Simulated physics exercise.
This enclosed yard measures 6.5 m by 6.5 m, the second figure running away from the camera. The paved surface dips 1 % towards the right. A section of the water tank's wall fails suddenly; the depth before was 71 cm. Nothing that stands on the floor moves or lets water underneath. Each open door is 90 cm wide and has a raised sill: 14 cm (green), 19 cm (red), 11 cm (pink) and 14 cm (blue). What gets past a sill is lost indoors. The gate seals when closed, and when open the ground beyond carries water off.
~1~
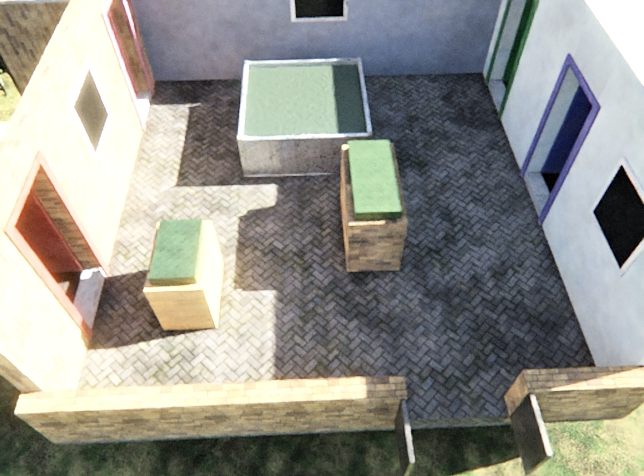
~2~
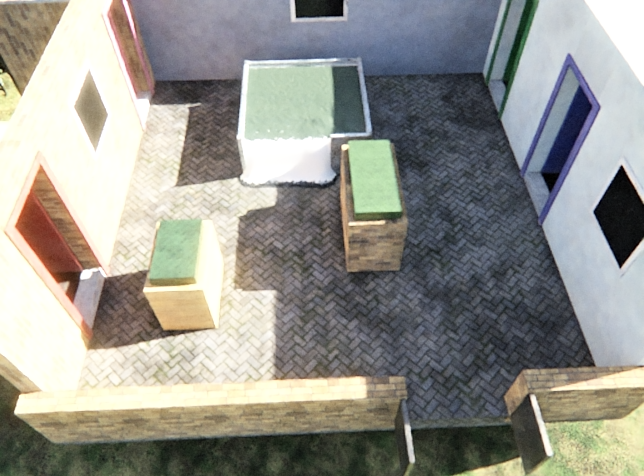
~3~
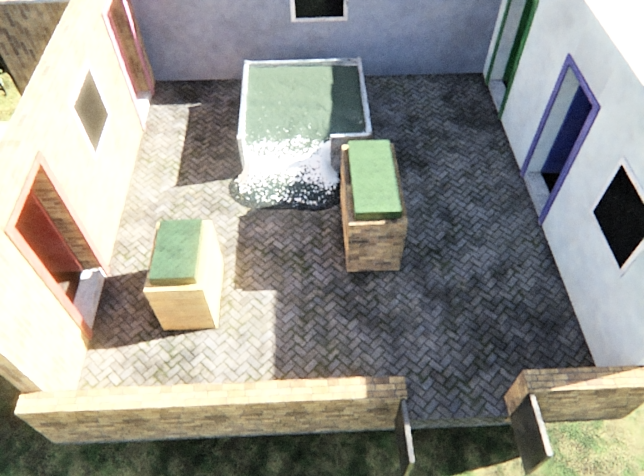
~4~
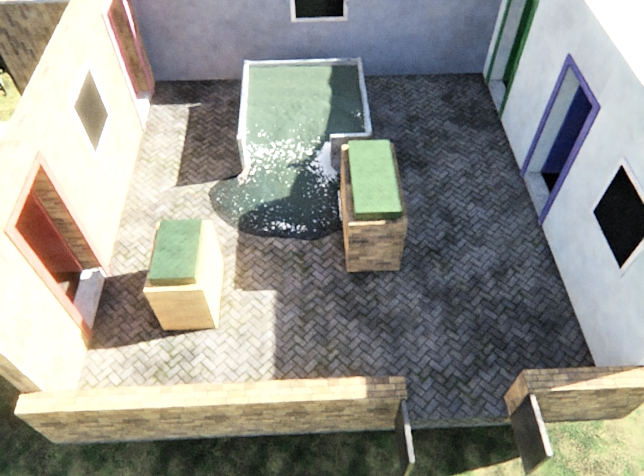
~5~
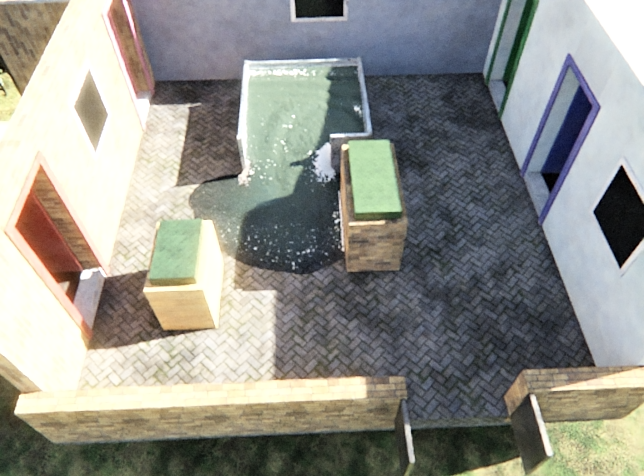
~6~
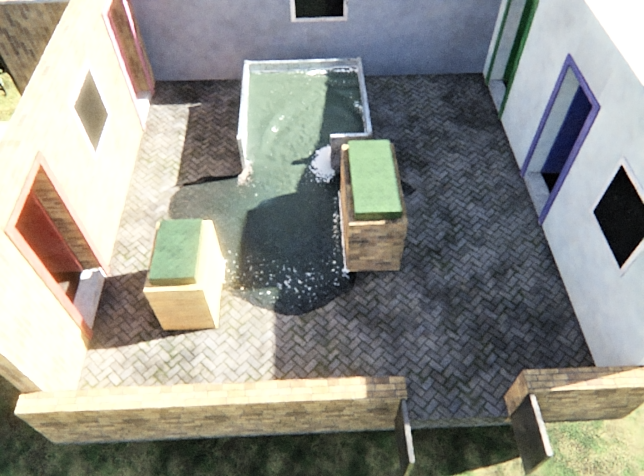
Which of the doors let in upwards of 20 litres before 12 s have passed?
The water let in: At the green door it keeps below the limit; at the red door it stays under the limit; at the pink door it keeps below the limit; at the blue door it keeps below the limit.
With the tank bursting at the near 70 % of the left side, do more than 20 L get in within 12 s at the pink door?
Then: Pink past it.
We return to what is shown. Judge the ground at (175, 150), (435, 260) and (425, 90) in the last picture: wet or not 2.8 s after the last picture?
In that order: Wet, not reached, not reached.
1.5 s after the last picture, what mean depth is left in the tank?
About 31 cm.
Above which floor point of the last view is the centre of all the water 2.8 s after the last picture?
Around (277, 244).
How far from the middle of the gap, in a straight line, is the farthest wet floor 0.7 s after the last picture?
Roughly 4.2 m.
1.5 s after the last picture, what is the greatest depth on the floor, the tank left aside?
About 39 cm.
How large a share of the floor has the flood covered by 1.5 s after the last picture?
About 35 per cent.
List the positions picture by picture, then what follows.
In the first frame, still water, 71 cm deep, in the water tank at (304, 100).
In the second frame, the front is at (245, 179), 0.7 m from the gap at (288, 163); 0.3 m2 of floor is under water; 71 cm left at the back of the water tank.
In the third frame, water pours out at (288, 163) and has run 1.0 m, to (338, 198); typically 11 cm deep outside, 71 cm at the water tank's back.
In the fourth frame, water pours out at (289, 165) and has run 1.4 m, to (317, 234); typically 10 cm deep outside, 70 cm at the water tank's back.
In the fifth frame, the front is at (310, 267), 2.0 m from the gap at (289, 165); 3.7 m2 of floor is under water; 63 cm left at the back of the water tank.
In the sixth frame, the front is at (302, 308), 2.6 m from the gap at (289, 164); 5.2 m2 of floor is under water; 60 cm left at the back of the water tank.
Then, 0.7 s after the last picture water covers 30 % of the floor and is deepest (36 cm) near (314, 403); green door not reached, red door not reached, pink door not reached, blue door not reached.
Then, 1.5 s after the last picture water covers 35 % of the floor and is deepest (39 cm) near (270, 363); green door not reached, red door 14 cm at the sill, 0 L in, pink door not reached, blue door not reached.
Then, 2.8 s after the last picture water covers 55 % of the floor and is deepest (29 cm) near (102, 411); green door not reached, red door 15 cm at the sill, 1 L in, pink door not reached, blue door 2 cm at the sill, 0 L in.
Then, 6.3 s after the last picture water covers 90 % of the floor and is deepest (16 cm) near (210, 93); green door 4 cm at the sill, 0 L in, red door 9 cm at the sill, 4 L in, pink door 3 cm at the sill, 0 L in, blue door 6 cm at the sill, 0 L in.
Then, 11.3 s after the last picture water covers 95 % of the floor and is deepest (14 cm) near (507, 156); green door 11 cm at the sill, 2 L in, red door 3 cm at the sill, 4 L in, pink door 7 cm at the sill, 0 L in, blue door 5 cm at the sill, 0 L in.
